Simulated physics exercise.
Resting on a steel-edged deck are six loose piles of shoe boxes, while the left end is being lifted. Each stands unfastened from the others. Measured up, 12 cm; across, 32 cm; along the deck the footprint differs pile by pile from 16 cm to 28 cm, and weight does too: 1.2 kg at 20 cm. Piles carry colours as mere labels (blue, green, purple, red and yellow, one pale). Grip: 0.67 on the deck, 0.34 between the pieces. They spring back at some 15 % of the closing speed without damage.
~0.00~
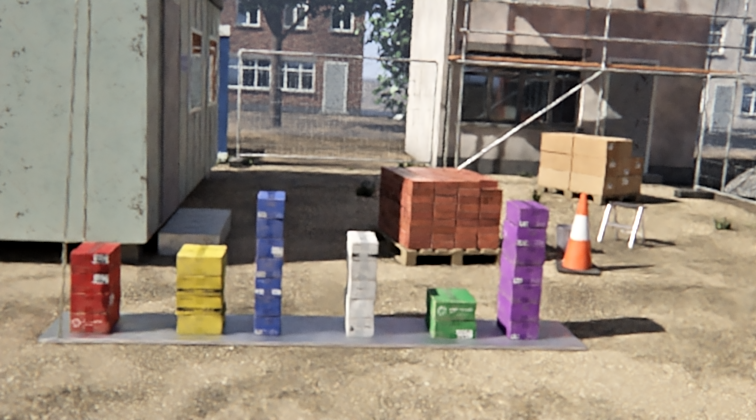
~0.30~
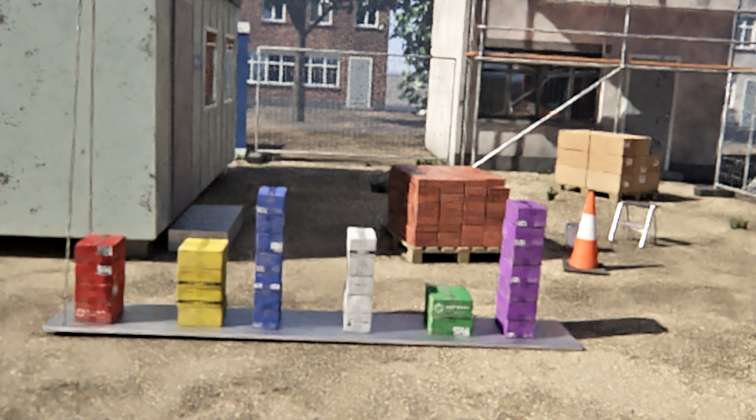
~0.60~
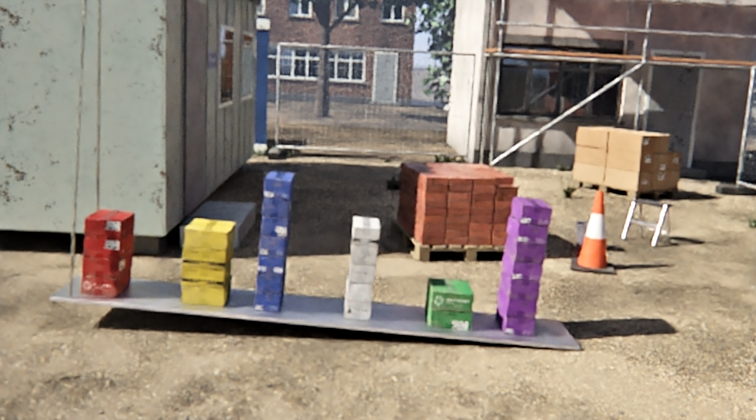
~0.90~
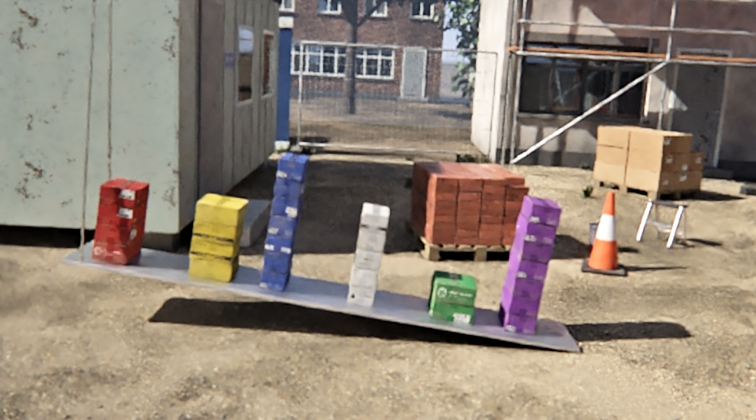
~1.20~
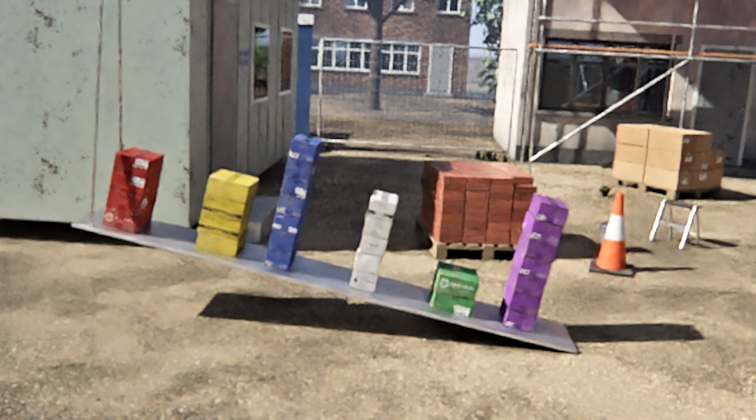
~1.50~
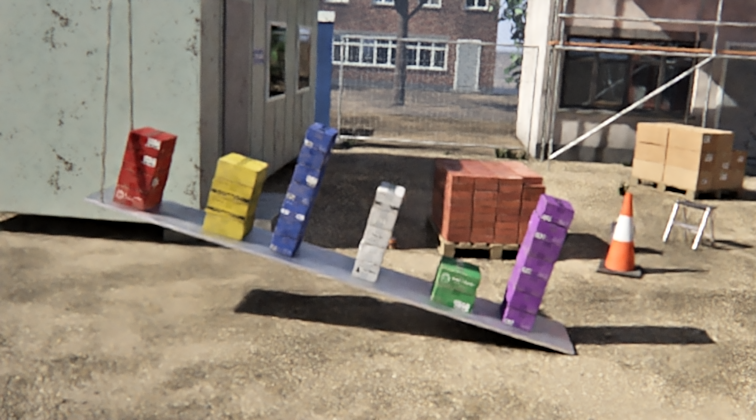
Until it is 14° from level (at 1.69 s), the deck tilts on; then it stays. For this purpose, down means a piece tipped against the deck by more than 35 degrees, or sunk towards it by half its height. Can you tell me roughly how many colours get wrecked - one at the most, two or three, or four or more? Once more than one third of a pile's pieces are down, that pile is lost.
It comes to two or three.
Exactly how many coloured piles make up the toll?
3.
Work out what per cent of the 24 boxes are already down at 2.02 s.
30 per cent.
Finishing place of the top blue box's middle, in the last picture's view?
It ends up centred close to (476, 276).
After 2.02 s, slope 14°; 7 of the 24 other boxes down; top blue box leaning 53°, 10 cm lower; top purple box leaning 11°.
After 2.40 s, slope 14°; 14 of the 24 other boxes down; top purple box leaning 50°, 26 cm lower; top blue box leaning 29°, 39 cm lower.
At rest (3.4 s), slope 14°; 15 of the 24 other boxes down; top purple box upside down; top blue box on its side. Wrecked, blue, green and purple. As the last picture would show them, middles, top purple box near (702, 343), top blue box near (476, 276).
